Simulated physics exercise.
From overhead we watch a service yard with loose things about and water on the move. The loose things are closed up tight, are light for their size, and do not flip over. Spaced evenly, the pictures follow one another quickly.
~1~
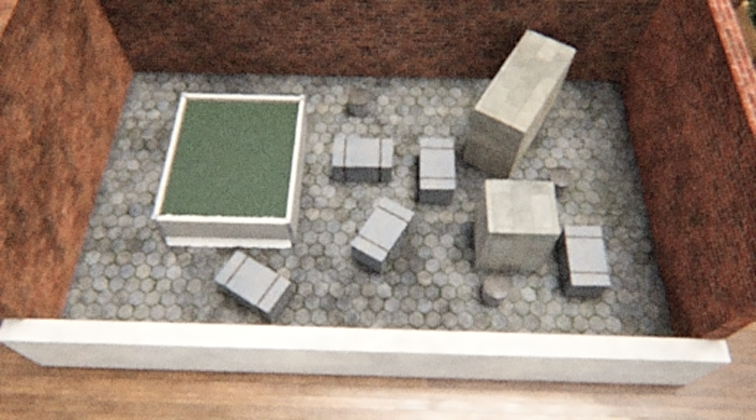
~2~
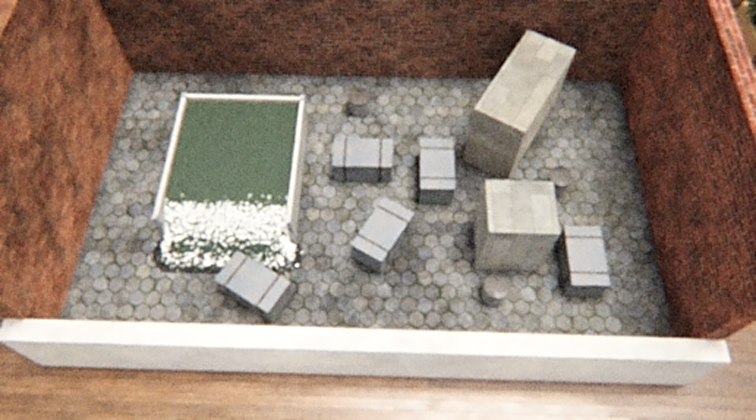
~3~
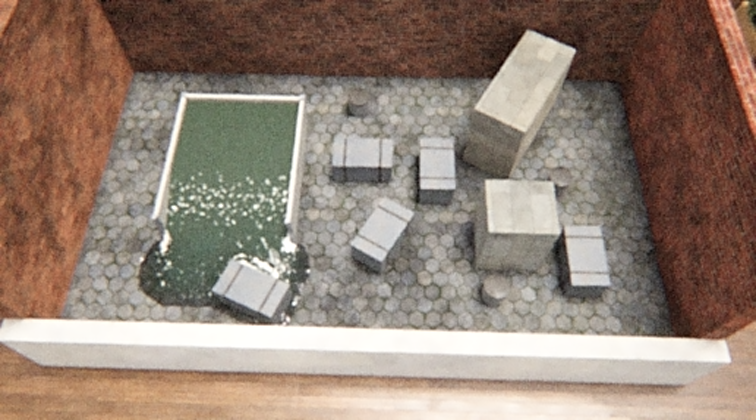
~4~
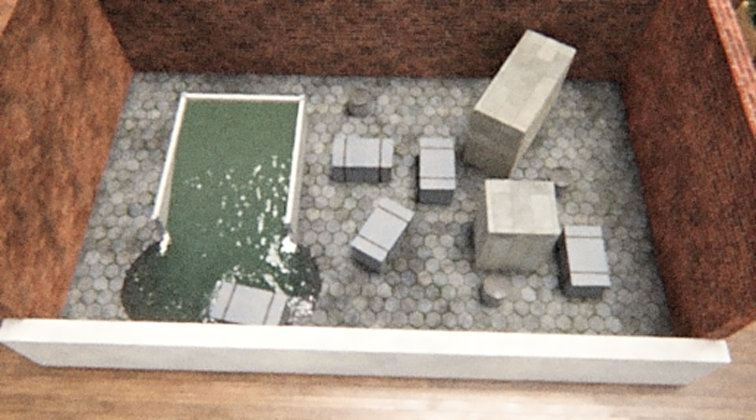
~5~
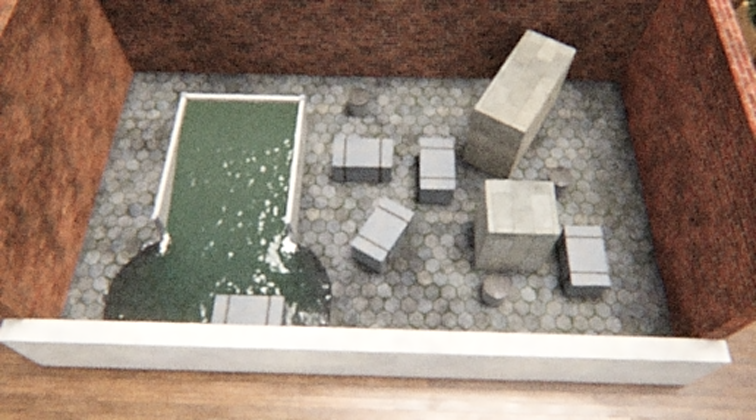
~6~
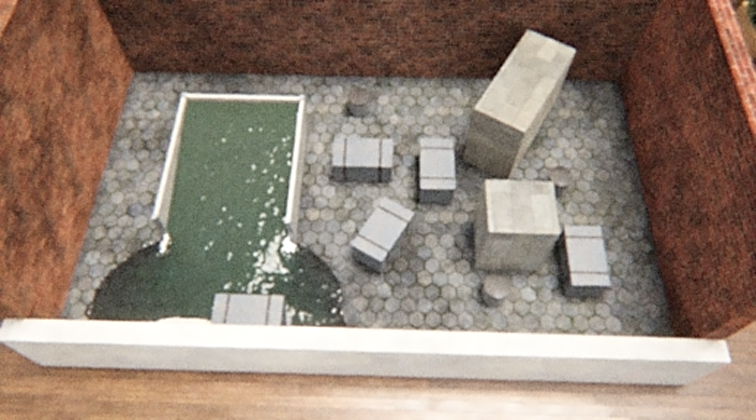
Walled service yard from overhead, green water pouring from a white-edged tank and pushing the nearest grey trunk toward the front wall.
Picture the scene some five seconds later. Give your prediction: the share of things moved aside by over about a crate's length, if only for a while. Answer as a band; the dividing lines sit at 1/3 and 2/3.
1/3 to 2/3.
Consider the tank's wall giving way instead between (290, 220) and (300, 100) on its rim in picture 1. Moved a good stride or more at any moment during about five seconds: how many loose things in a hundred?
Estimate: Roughly 90 per cent.
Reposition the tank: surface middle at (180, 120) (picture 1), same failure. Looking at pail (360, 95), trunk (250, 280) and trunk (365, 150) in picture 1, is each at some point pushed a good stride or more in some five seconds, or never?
First never went far, then displaced far, then displaced far.
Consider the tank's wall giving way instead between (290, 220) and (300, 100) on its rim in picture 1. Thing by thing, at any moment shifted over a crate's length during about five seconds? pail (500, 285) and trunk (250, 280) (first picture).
Lab note, in listed order: Got there; didn't get there.
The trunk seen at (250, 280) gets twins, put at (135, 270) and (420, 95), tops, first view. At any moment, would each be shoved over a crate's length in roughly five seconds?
I'd say got there for the first, then never got there for the second.
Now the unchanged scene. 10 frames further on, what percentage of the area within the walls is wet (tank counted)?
About 35 in a hundred.
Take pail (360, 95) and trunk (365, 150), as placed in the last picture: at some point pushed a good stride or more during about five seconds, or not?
Each in turn - didn't go far / didn't go far.
A moment on, 0 of 8 are well off their spots; 1 afloat.
Next, 1 of 8 are well off their spots; 1 afloat.
Later, 3 of 8 are well off their spots; 2 afloat.
In the end, 4 of 8 are well off their spots, and 4 have been at some point; 2 afloat.
